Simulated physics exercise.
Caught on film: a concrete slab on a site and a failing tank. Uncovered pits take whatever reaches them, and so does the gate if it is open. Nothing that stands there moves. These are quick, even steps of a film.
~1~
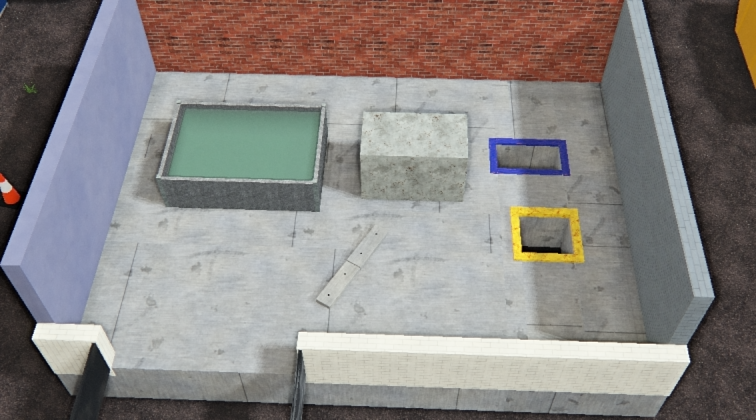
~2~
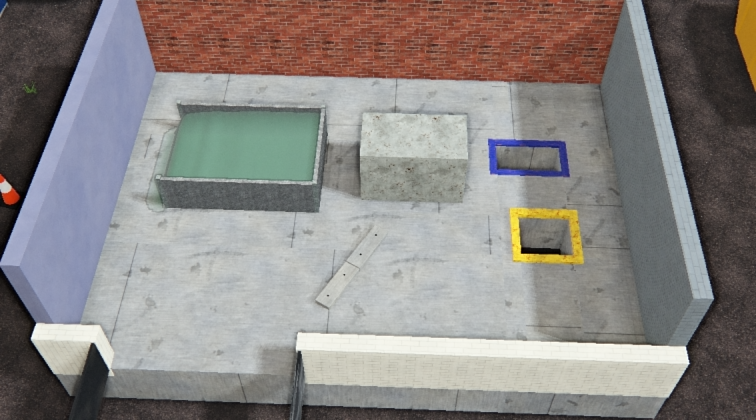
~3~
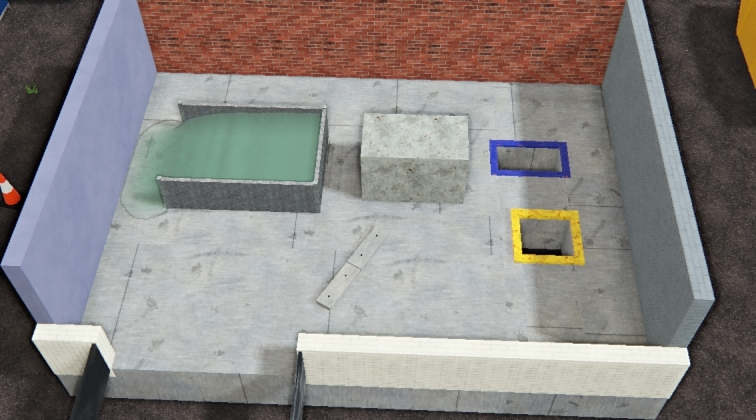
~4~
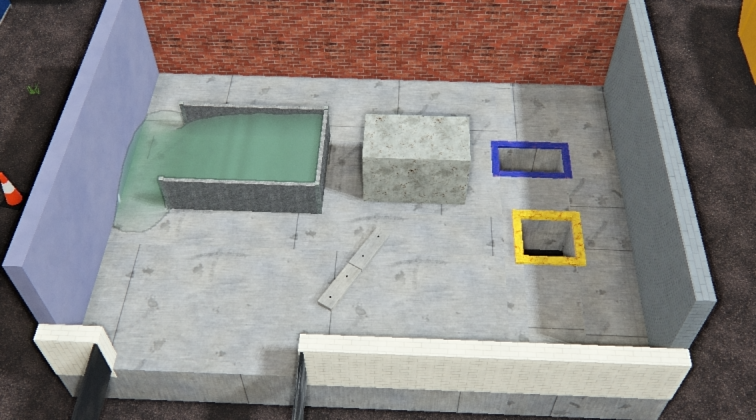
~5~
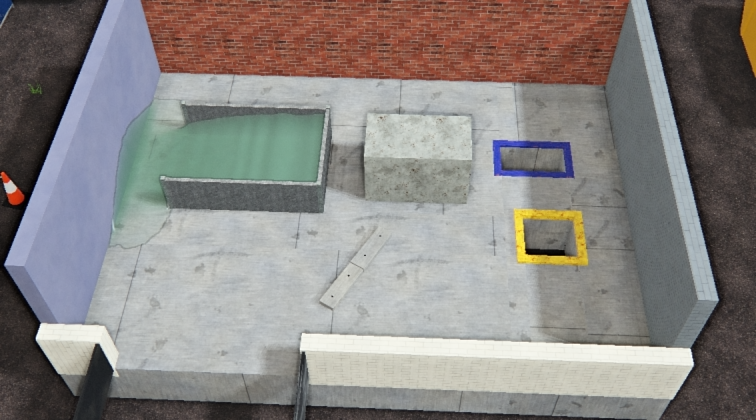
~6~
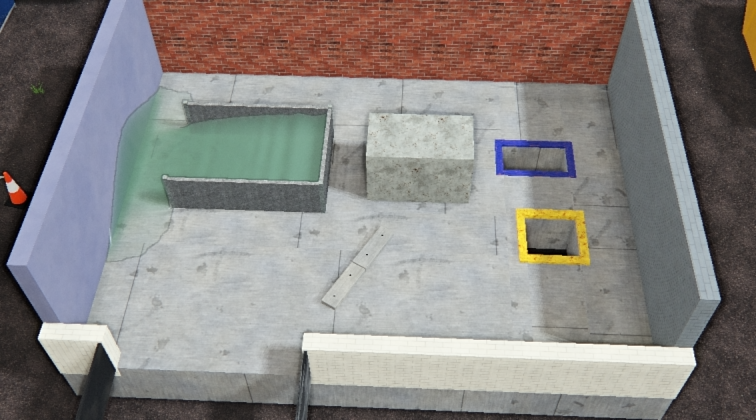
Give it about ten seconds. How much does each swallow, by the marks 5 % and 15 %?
In the end: The gate takes above 15 %; the yellow pit takes not even 5 %; the blue pit takes from 5 to 15 %.
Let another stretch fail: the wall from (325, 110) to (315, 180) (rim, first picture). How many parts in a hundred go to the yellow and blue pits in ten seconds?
Parts in a hundred: Yellow 4, blue 14.
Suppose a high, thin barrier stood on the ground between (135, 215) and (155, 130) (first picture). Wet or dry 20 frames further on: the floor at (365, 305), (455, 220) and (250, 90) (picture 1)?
In turn: No water, no water, wet.
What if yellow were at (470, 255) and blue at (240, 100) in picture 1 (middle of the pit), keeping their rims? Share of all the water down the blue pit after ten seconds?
In per cent: Blue 30.
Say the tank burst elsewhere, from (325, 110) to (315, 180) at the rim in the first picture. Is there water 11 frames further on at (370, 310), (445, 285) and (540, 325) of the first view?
In turn: Covered, wet, wet.
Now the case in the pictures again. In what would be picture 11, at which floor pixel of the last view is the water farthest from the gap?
At about (80, 350).
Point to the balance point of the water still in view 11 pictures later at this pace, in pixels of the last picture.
At about (202, 168).
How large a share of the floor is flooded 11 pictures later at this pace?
About 25 per cent.
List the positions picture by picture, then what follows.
In the first picture, the water tank at (245, 144) is whole and still.
In the second picture, the front is at a hidden place, out from the gap at (177, 158).
In the third picture, the front is at (168, 123), out from the gap at (178, 161).
In the fourth picture, the front is at (146, 118), out from the gap at (180, 162).
In the fifth picture, water pours out at (182, 162) and has run to (110, 242).
In the sixth picture, water pours out at (184, 162) and has run to (108, 258).
A moment on, water covers 15 % of the floor; the gate 0 %, the yellow pit 0 %, the blue pit 0 %.
Next, water covers 25 % of the floor; the gate 2 %, the yellow pit 0 %, the blue pit 0 %.
Then, water covers 40 % of the floor; the gate 11 %, the yellow pit 0 %, the blue pit 0 %.
Later, water covers 55 % of the floor; the gate 22 %, the yellow pit 0 %, the blue pit 4 %.
In the end, water covers 70 % of the floor; the gate 29 %, the yellow pit 0 %, the blue pit 9 %.
